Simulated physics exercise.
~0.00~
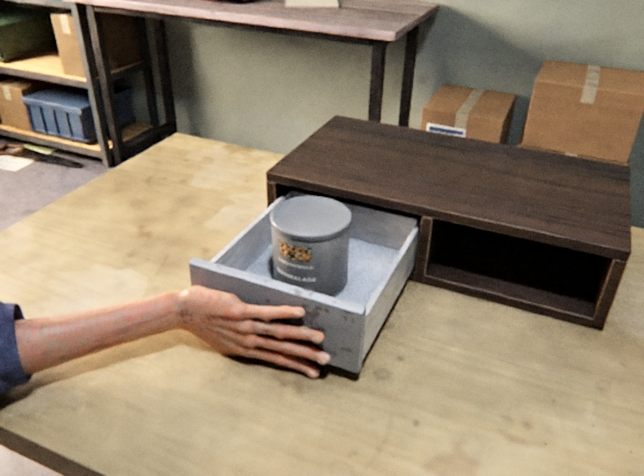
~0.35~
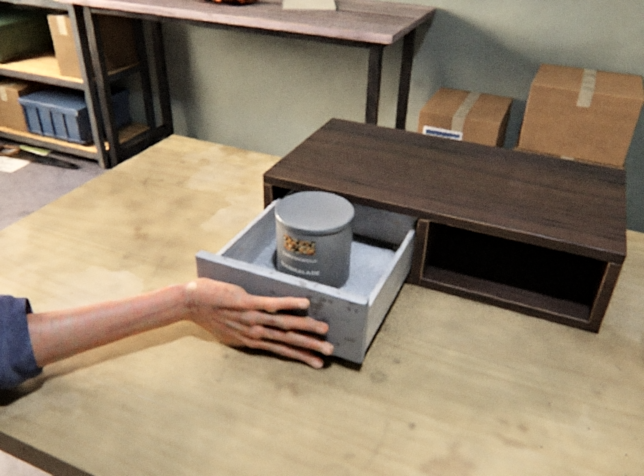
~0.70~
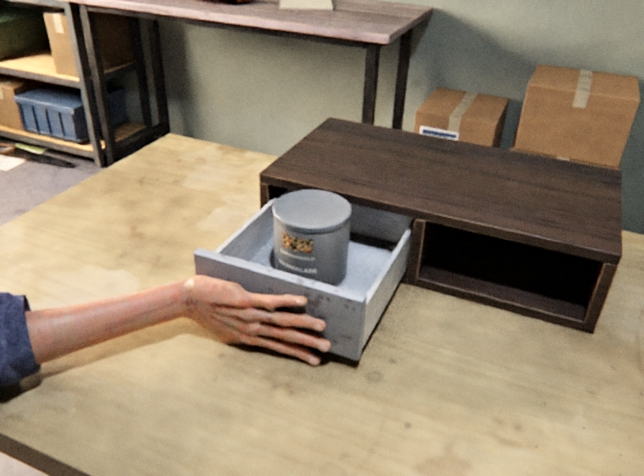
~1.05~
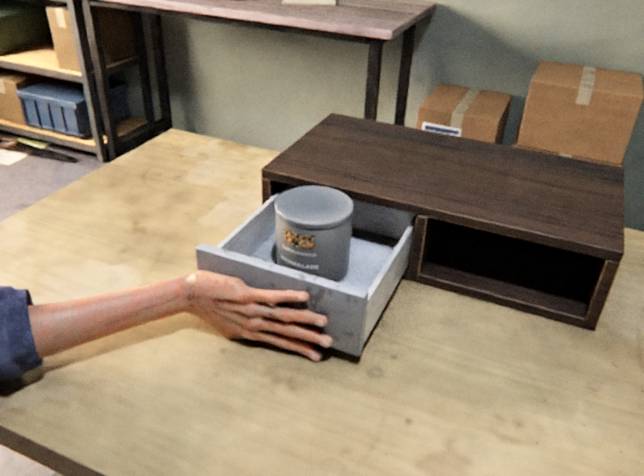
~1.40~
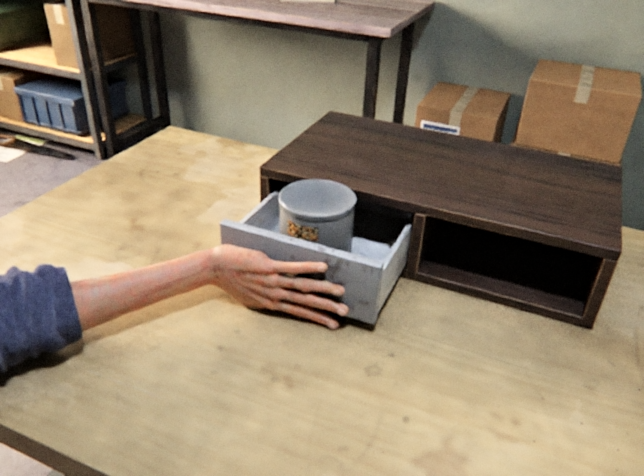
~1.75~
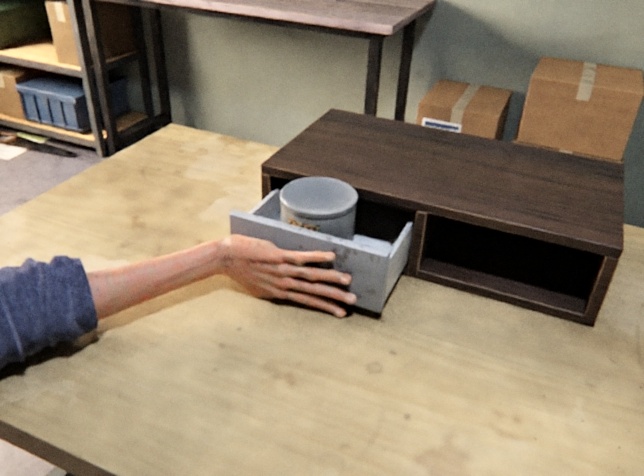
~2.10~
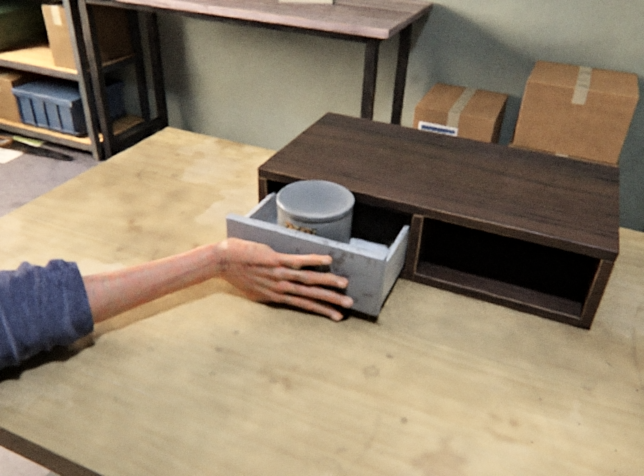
The drawer holding a grey tub slides partway into the chest under a hand, staying ajar.
